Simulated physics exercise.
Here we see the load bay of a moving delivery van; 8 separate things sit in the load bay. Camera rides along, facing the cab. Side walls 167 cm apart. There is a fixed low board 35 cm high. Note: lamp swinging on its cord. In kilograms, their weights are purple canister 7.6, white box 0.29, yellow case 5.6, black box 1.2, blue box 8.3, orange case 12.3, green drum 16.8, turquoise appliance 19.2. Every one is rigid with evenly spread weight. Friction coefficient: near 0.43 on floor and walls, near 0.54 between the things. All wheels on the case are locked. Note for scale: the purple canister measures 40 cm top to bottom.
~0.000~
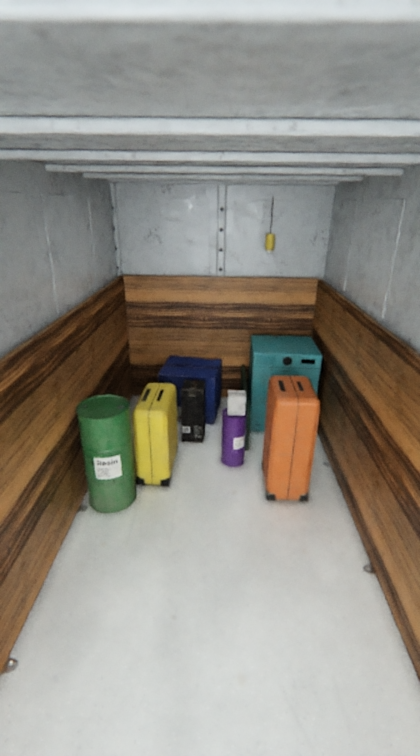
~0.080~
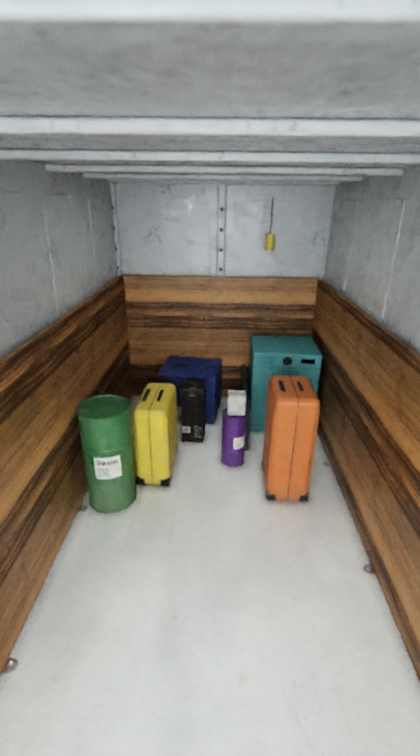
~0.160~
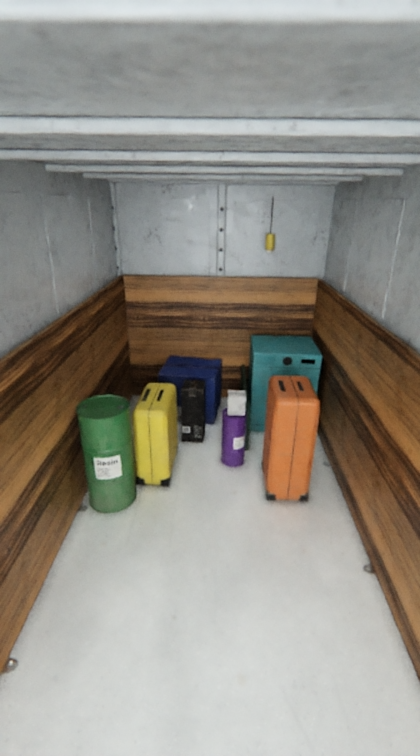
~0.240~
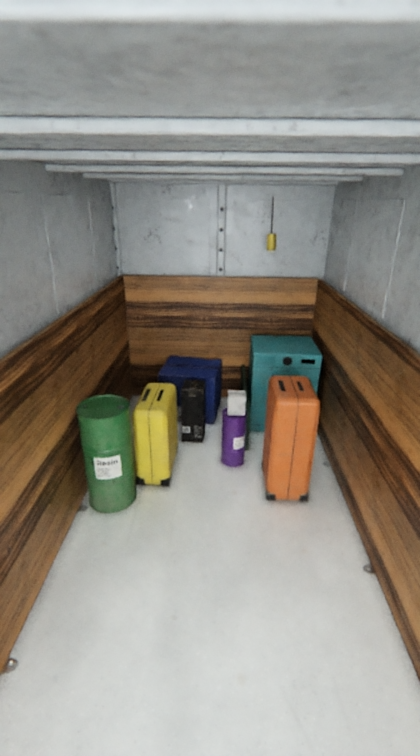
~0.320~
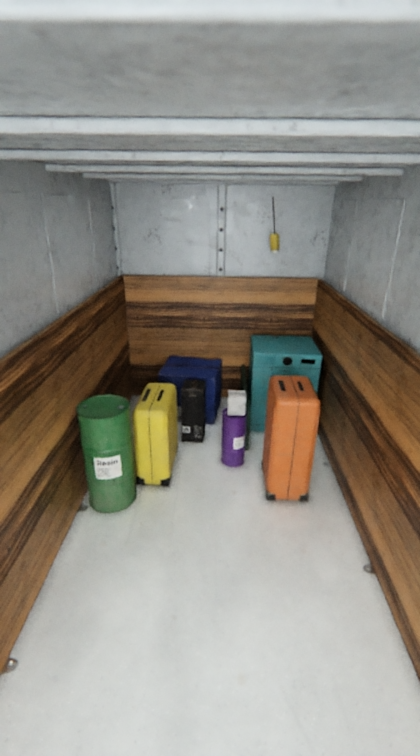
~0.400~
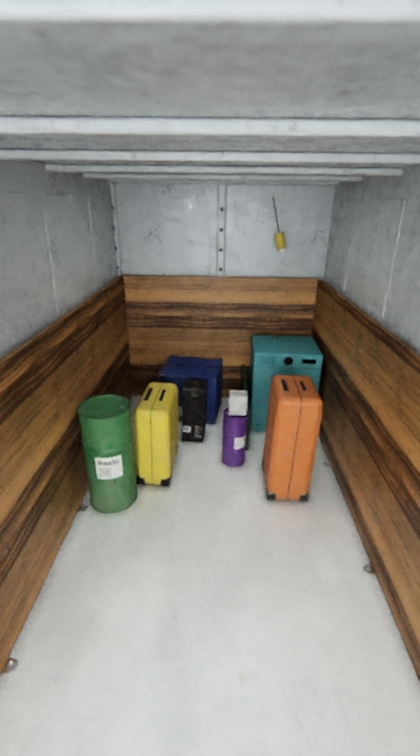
The luggage, drum and boxes stay still in the van while a hanging yellow lamp swings slightly right.
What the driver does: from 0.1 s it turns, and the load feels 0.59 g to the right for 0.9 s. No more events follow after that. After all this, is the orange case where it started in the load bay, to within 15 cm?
The orange case ends near its start, I'd say.
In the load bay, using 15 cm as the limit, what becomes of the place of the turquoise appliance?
In the end the turquoise appliance remains stationary.
By 0.60 s, force 0.59 g right; orange case tilted 13° near (302, 435); black box tilted 21°; white box tilted 12°.
By 0.80 s, force 0.47 g right; white box now off its perch; orange case tilted 18° near (310, 436); yellow case tilted 41°.
By 1.00 s, steady run; orange case tilted 16° near (312, 436); yellow case on its side; purple canister on its side.
By 2.40 s, steady run; orange case 7 cm from its spot near (299, 438); yellow case on its side; purple canister on its side.
When it is over (4.0 s), off its perch, white box; lying over in the load bay, purple canister, yellow case and black box; not toppled but over 15 cm from the start, blue box and green drum; the other 2 within 15 cm of the start. In the last view, orange case near (298, 438).
